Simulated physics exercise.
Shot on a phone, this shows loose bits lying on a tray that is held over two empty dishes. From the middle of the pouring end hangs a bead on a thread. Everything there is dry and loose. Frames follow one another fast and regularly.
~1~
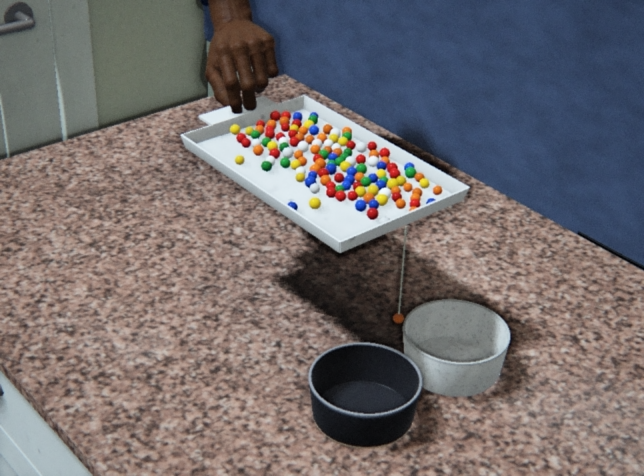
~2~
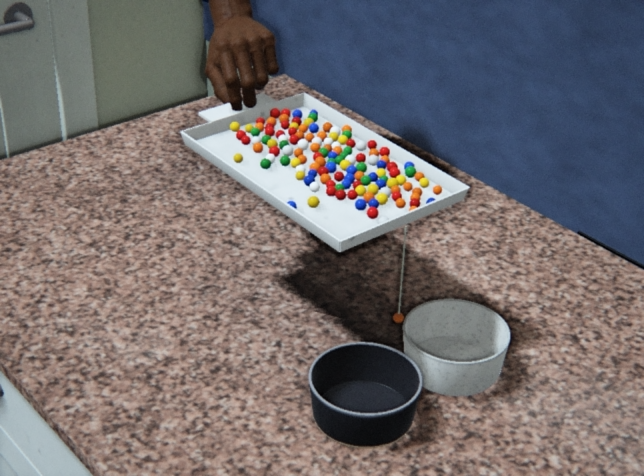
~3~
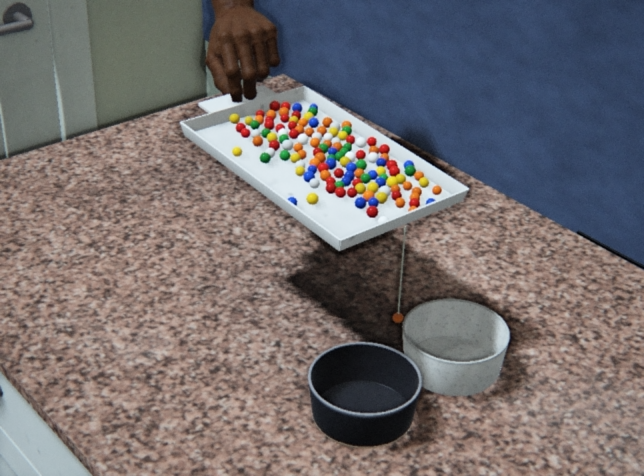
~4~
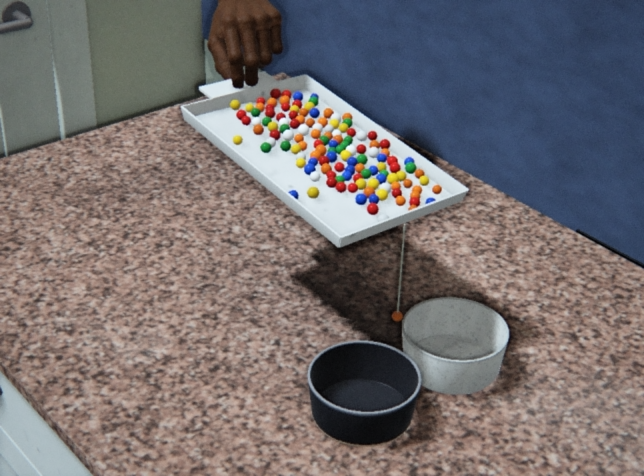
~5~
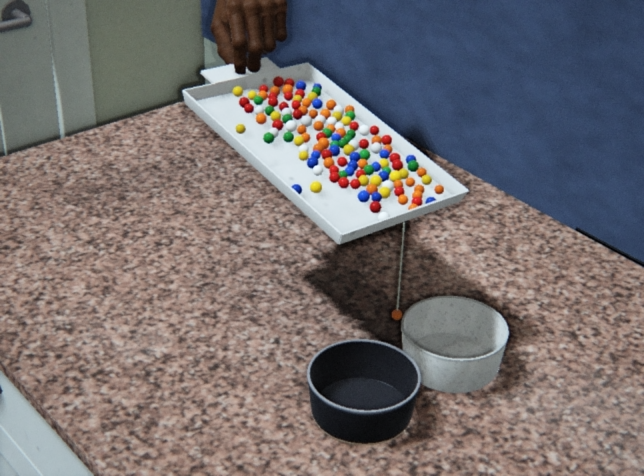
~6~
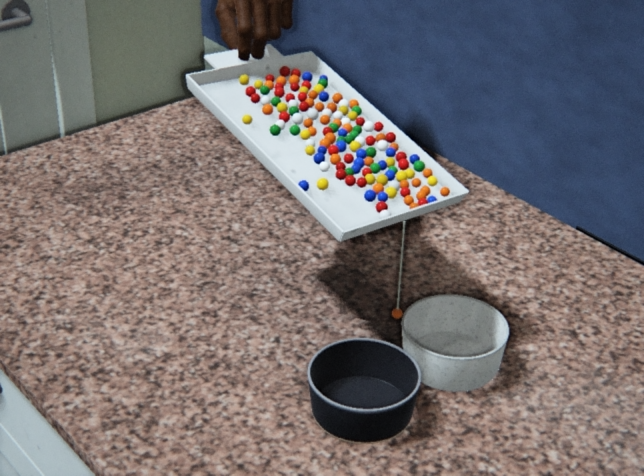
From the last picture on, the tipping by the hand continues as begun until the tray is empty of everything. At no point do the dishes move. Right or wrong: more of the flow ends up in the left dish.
Wrong; more ends up in the right dish.
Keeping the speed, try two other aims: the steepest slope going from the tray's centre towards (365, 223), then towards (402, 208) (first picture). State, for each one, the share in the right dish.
First case around 10 per cent, second case 70 per cent.
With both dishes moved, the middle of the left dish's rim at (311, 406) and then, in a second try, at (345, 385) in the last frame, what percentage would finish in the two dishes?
First placement near 10 percent, second near 40 percent.
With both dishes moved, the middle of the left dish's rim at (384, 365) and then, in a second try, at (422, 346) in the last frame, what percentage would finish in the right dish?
About 80 and 50 per cent respectively.
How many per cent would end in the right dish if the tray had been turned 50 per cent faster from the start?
Around 70 percent.
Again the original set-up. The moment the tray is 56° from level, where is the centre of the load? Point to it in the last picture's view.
Near the pixel (424, 172).
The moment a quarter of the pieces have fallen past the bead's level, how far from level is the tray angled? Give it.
Around 75°, give or take.
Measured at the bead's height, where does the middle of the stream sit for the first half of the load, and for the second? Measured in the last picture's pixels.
The opening part goes through (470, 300); what follows goes through (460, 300).
Soon, tray tipped steeply; nearly all on the tray; a small part in the air.
A while on, tray tipped right over; a small part on the tray; about half in the right dish; about a quarter outside both; a small part in the air.
Towards the end, tray tipped past a quarter turn; about two thirds in the right dish; about a third outside both.
Finally, tray tipped past a quarter turn; none in the left dish; about two thirds in the right dish; about a third outside both.
